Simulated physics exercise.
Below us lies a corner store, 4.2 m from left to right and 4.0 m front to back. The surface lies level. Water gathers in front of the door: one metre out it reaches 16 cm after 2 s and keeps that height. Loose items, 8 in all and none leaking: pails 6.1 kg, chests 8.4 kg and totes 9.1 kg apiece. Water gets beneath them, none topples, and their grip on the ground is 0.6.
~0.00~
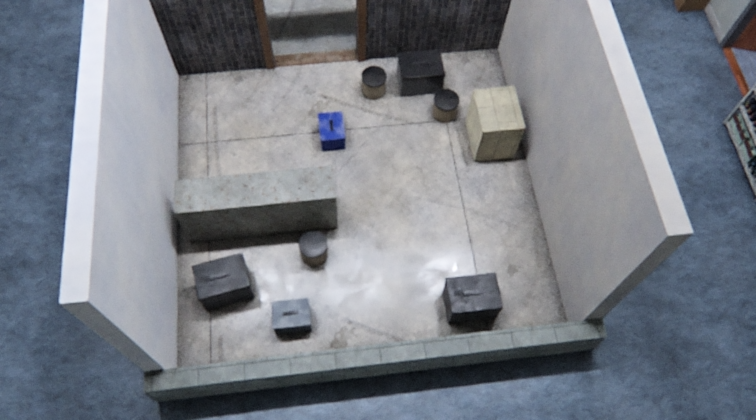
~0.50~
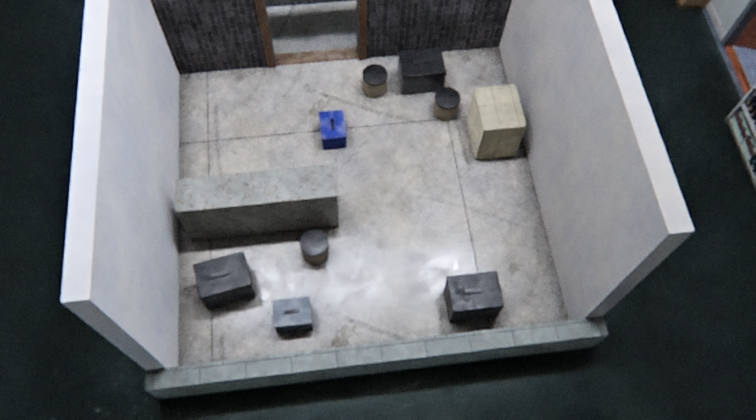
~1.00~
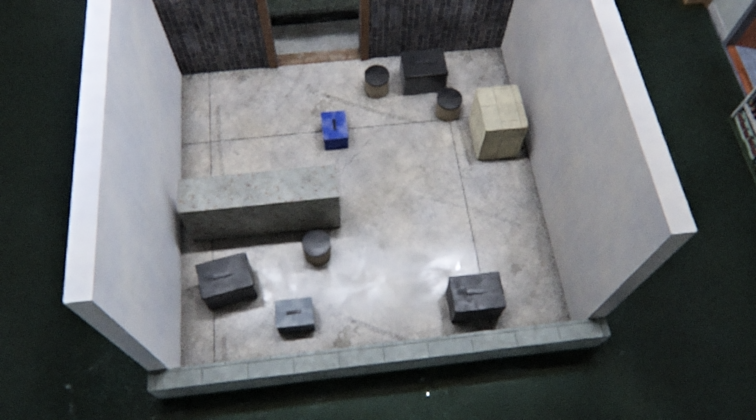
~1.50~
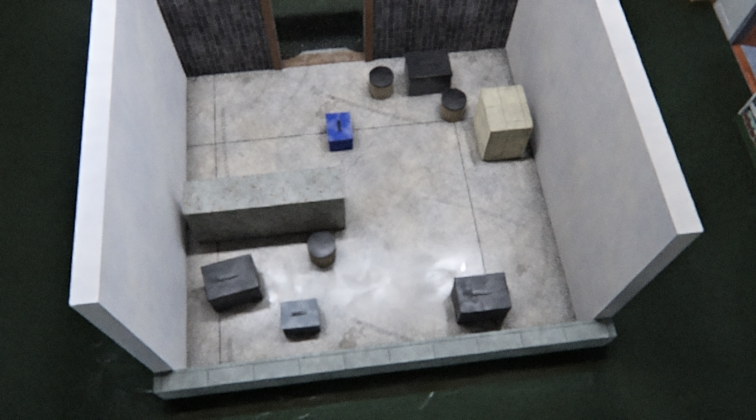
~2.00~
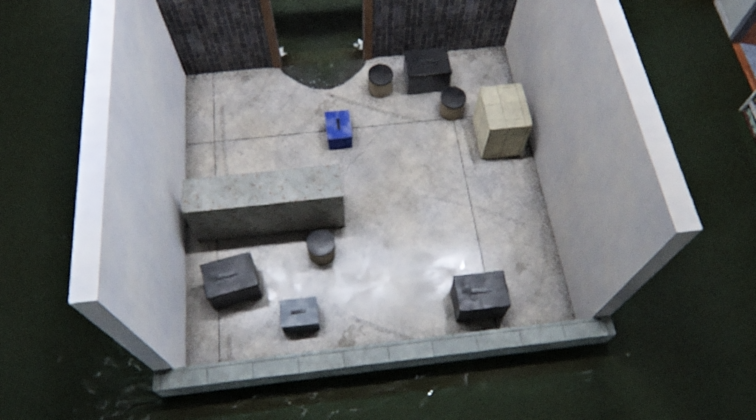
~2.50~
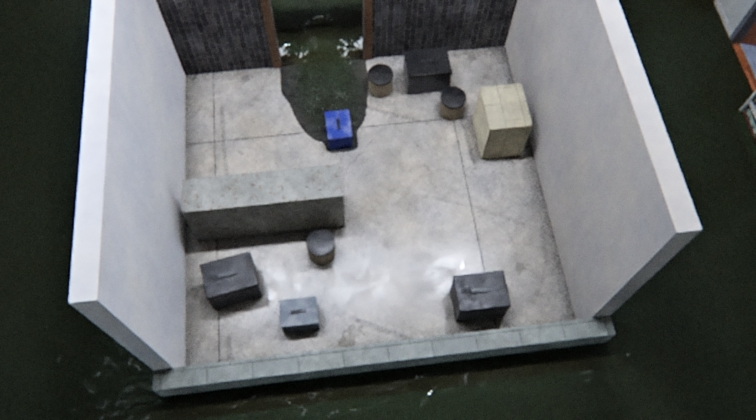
Dark water surrounded a small walled room scattered with boxes and drums, then came through the doorway and spread across the pale floor as far as the blue box, while everything inside stayed put.
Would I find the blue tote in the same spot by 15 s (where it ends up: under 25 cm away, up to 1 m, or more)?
The blue tote travels far.
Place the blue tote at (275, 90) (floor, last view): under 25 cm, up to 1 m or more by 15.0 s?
It gets carried off.
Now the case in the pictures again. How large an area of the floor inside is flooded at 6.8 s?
Some 13 m2.
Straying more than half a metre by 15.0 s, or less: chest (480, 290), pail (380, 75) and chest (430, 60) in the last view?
In that order: More, less, under.
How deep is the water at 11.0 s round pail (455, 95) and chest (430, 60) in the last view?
Roughly 3 and 4 cm.
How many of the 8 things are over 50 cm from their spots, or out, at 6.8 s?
1 of them.
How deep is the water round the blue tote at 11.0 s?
Roughly 7 cm.
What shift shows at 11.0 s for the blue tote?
Roughly 150 cm by then.
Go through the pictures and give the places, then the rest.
In the first picture, the blue tote at (332, 126), on the bottom; water covers 0.0 m2; 0 of 8 have shifted.
In the second picture, the blue tote at (332, 124), on the bottom; water covers 0.0 m2; 0 of 8 have shifted.
In the third picture, the blue tote at (334, 125) rests on the ground; 0.0 m2 under water; 0 of 8 have shifted.
In the fourth picture, the blue tote at (339, 126), on the bottom; 0.0 m2 under water; 0 of 8 have shifted.
In the fifth picture, the blue tote at (338, 124), on the bottom; water covers 0.3 m2; 0 of 8 have shifted.
In the sixth picture, the blue tote at (338, 124) rests on the ground; 1.0 m2 under water; 0 of 8 have shifted.
After 3.5 s the blue tote is near (340, 138), 0.2 m from its start, aground; 0 afloat.
After 6.8 s the blue tote is near (368, 177), 0.8 m from its start, aground; 0 afloat.
After 11.0 s the blue tote is near (428, 221), 1.7 m from its start, aground; 2 afloat.
After 15.0 s the blue tote is near (556, 302), 3.3 m from its start, afloat; 6 afloat.
